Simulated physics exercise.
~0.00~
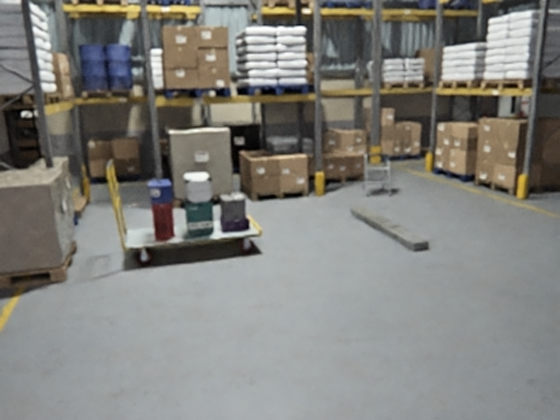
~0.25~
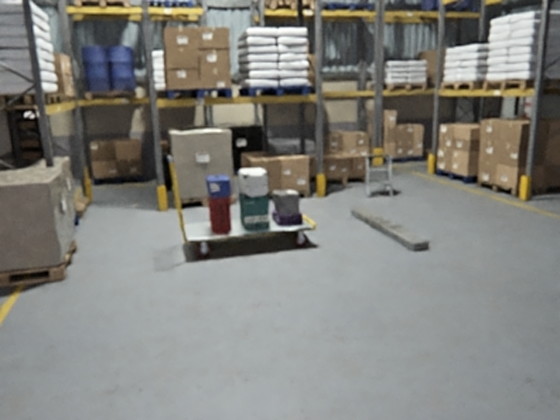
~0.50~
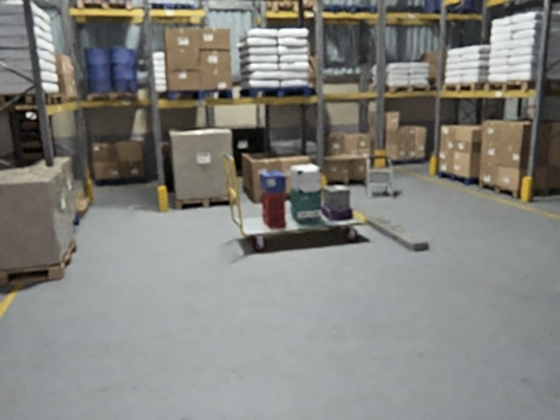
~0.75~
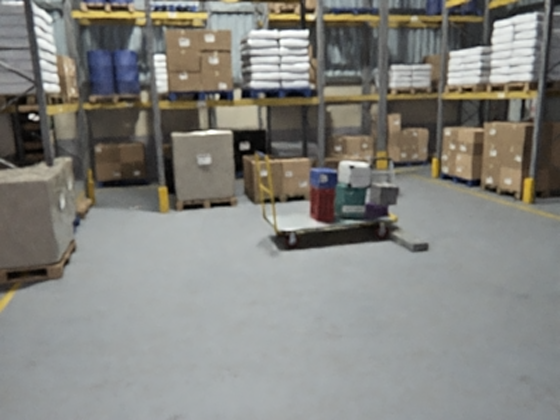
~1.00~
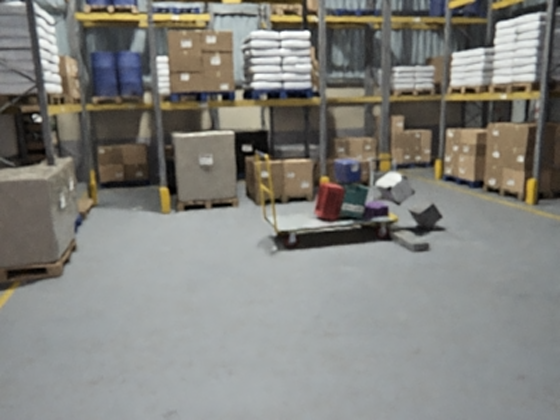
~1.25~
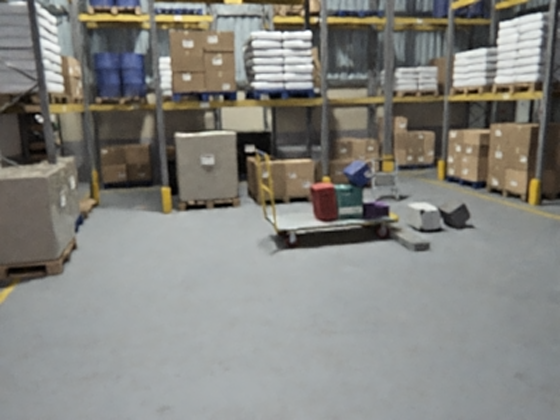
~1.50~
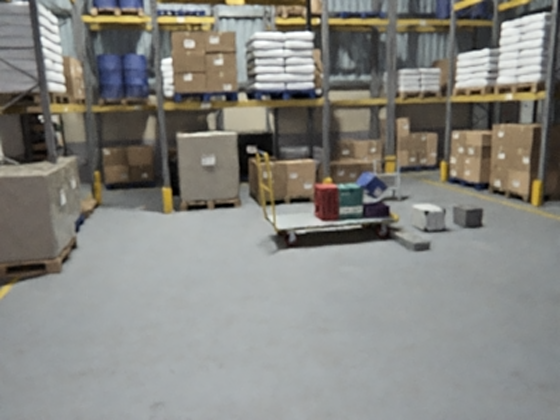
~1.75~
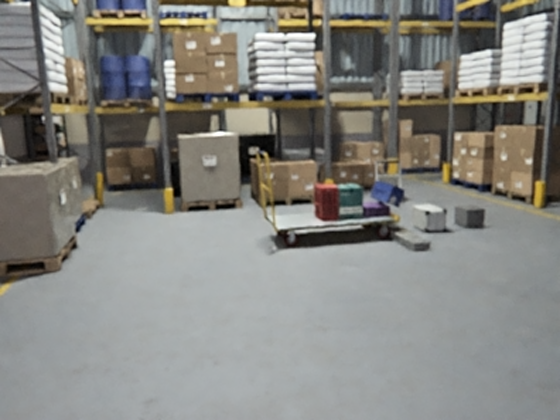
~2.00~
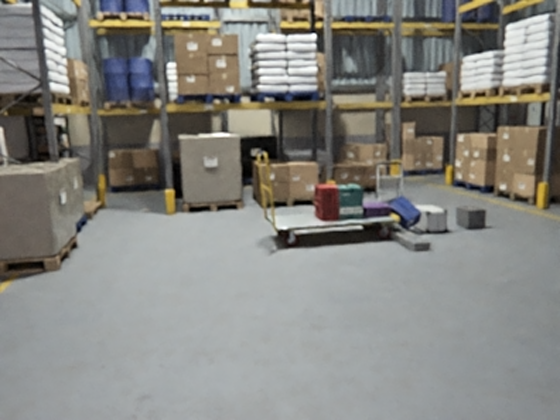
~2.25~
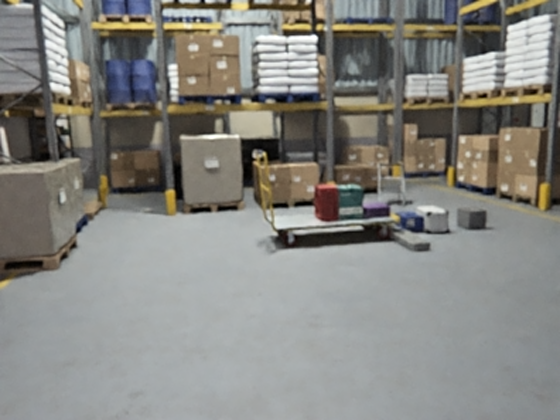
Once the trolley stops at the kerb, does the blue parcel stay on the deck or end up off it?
The blue parcel ends up off the deck. It tips over the lower pieces, then slides off the front end and comes to rest on the floor by the white case.
